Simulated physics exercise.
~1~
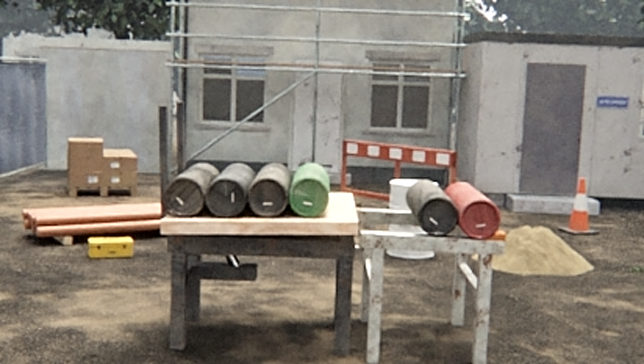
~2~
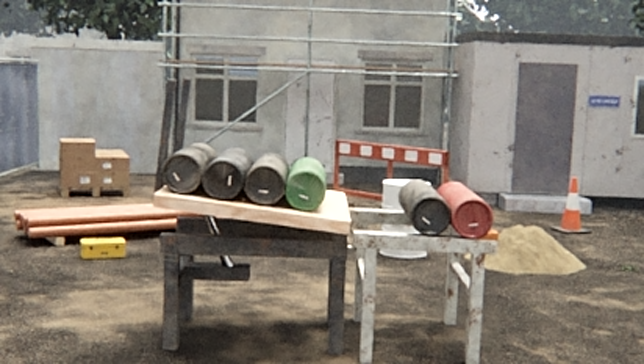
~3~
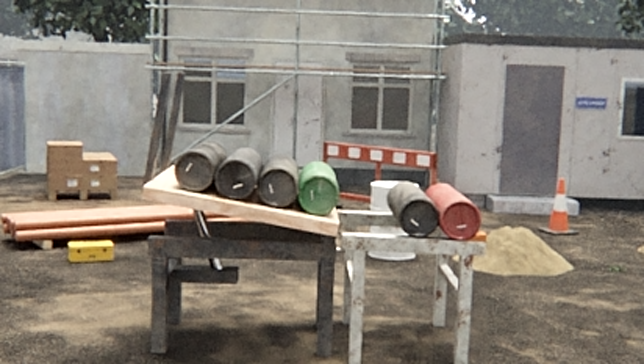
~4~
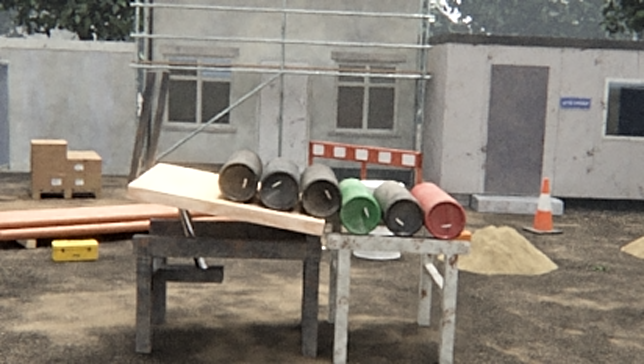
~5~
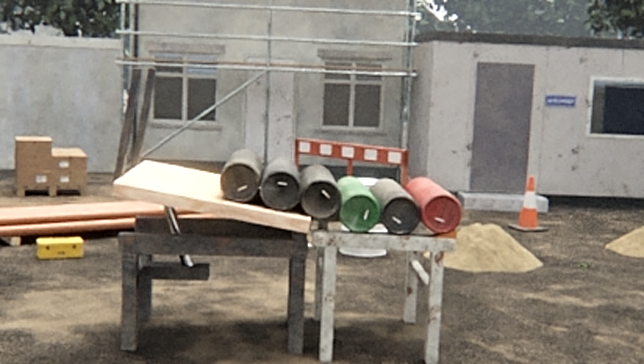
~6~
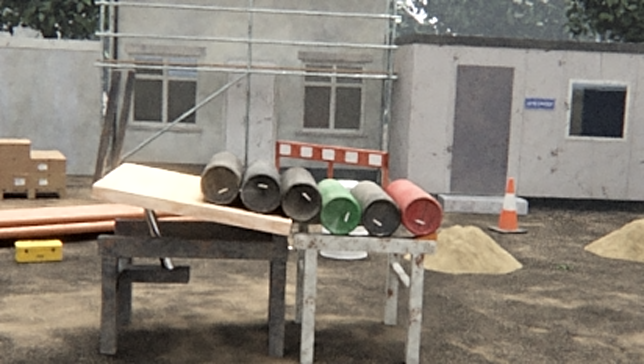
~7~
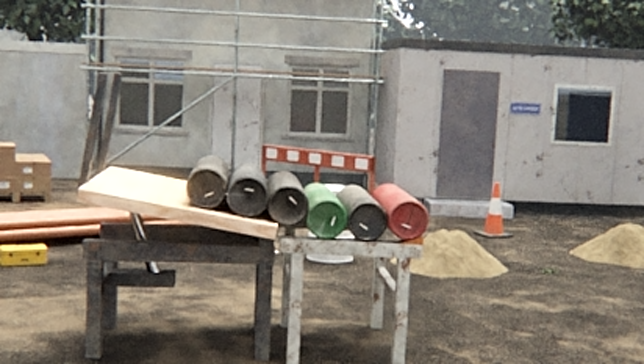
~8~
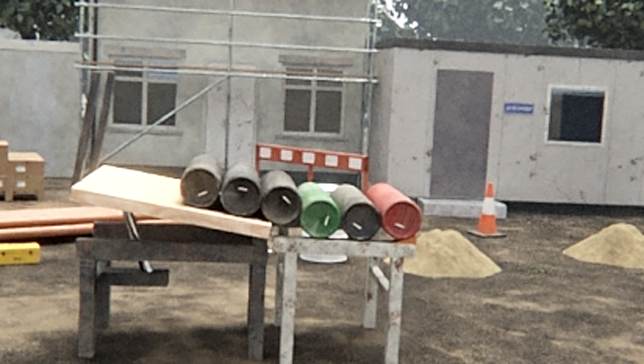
A wooden deck holding three dark cylinders and a green one sits level on a grey stand in a building yard, beside a whitish rack with a dark cylinder and a red one. The deck's left side lifts, tipping it down to the right. The green cylinder rolls off onto the rack and comes up against the dark one there, with the other three following behind it. The row closes up and settles as the view drifts right. At the end, the green and red cylinders rest on the rack, and none has fallen to the ground.
